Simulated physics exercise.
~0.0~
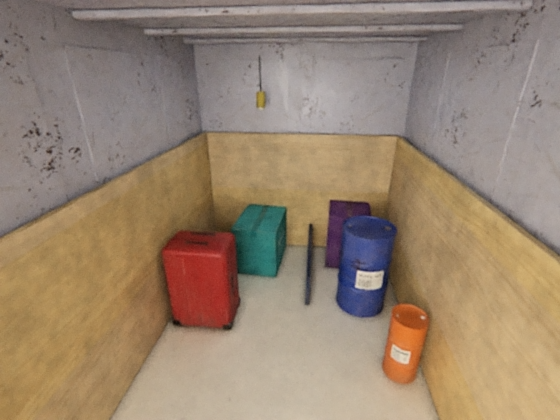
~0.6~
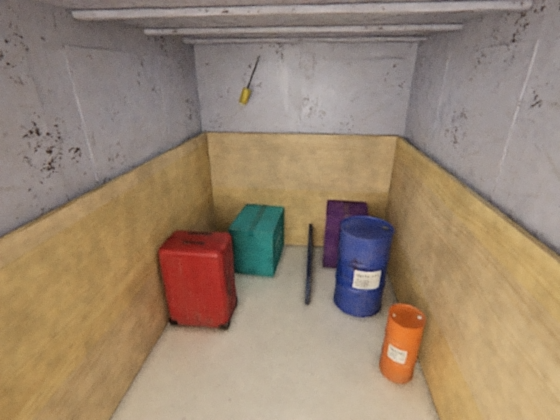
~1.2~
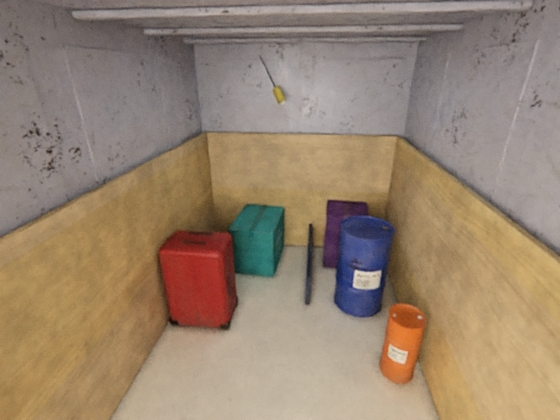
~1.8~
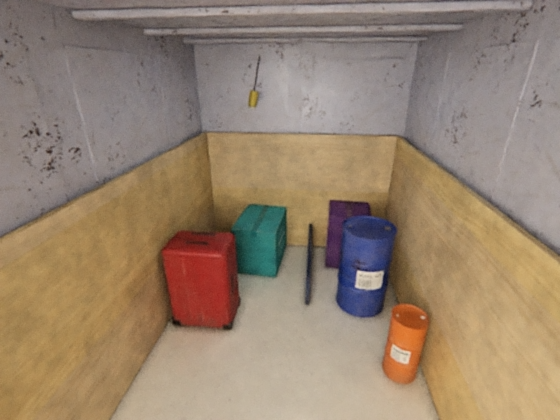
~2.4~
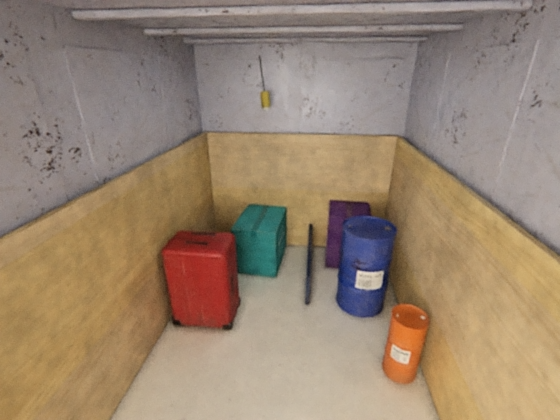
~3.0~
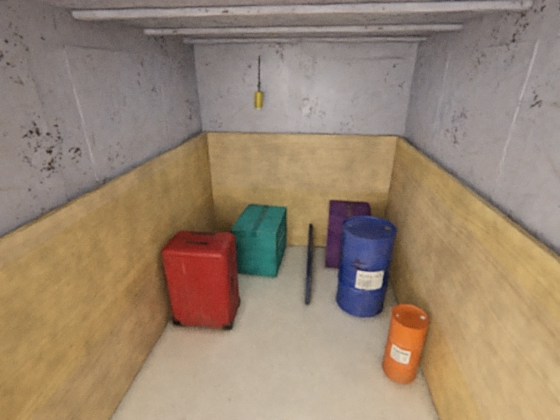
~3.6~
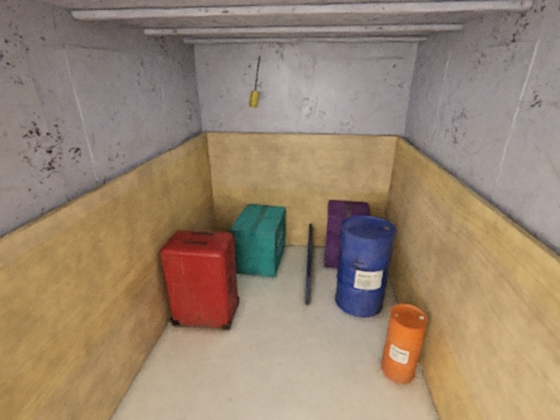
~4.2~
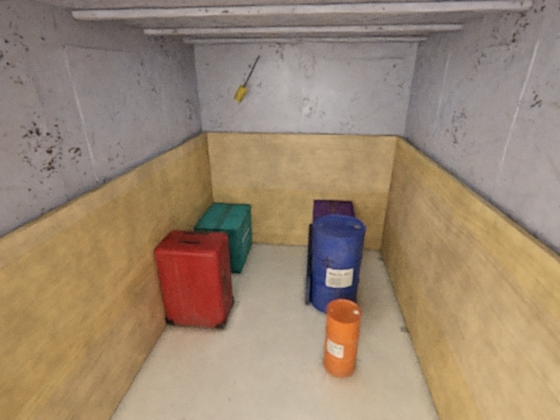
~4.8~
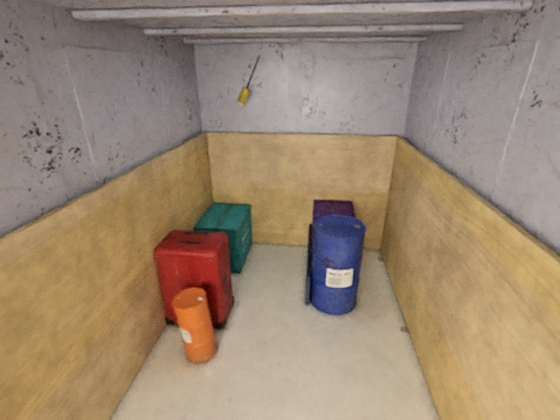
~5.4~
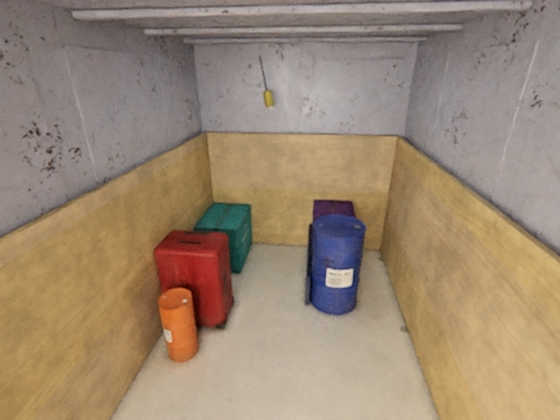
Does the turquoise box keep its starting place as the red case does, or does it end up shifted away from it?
The turquoise box ends up shifted to the left, while the red case stays roughly where it started.
